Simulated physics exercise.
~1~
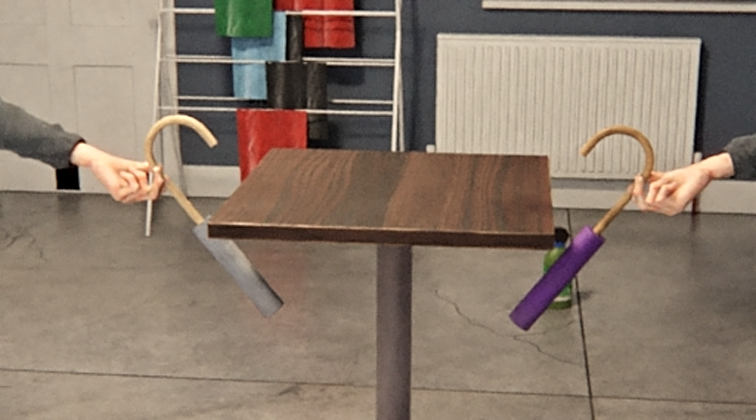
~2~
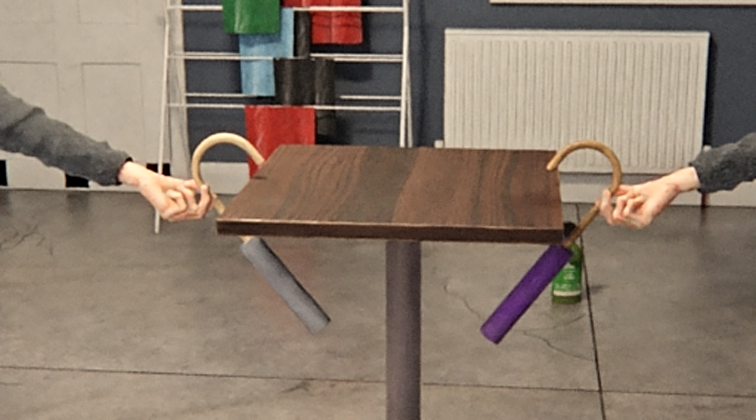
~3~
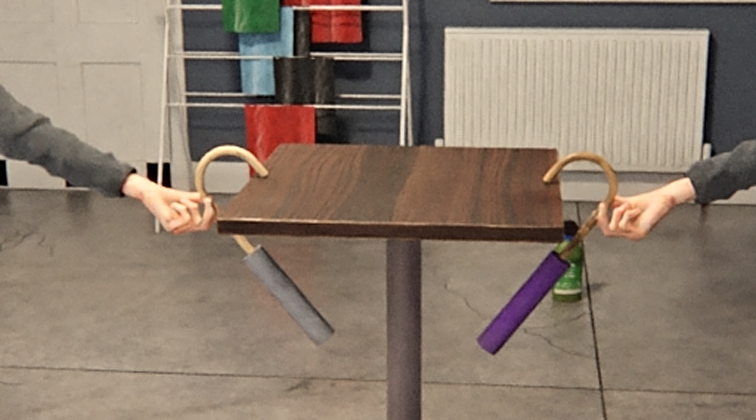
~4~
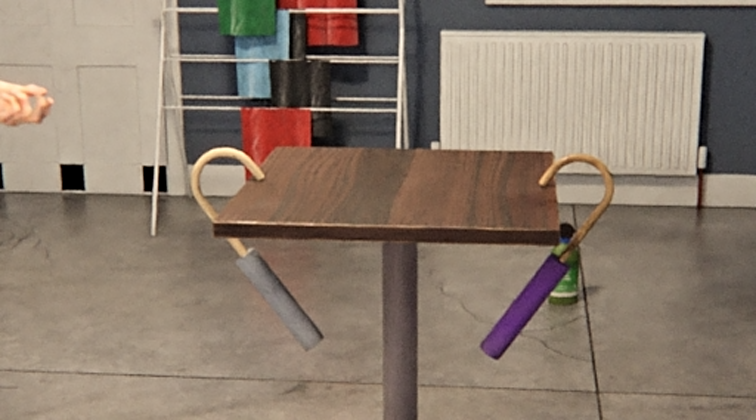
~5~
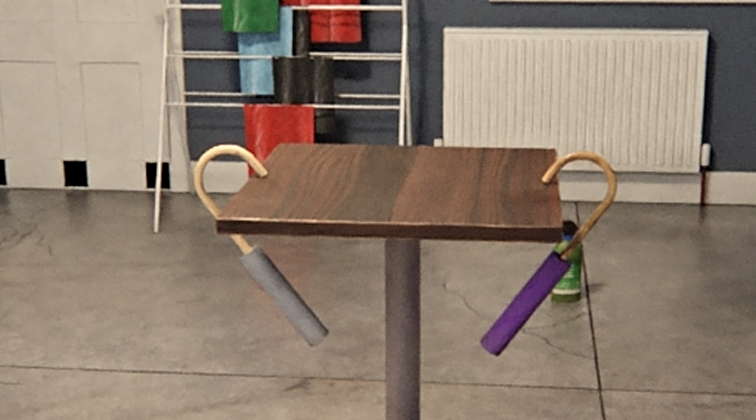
Two hands brought a grey umbrella and a purple umbrella in to opposite sides of a wooden table, hooked their curved handles over the edges and lowered them slightly, then let go and drew away, leaving both umbrellas hanging there.
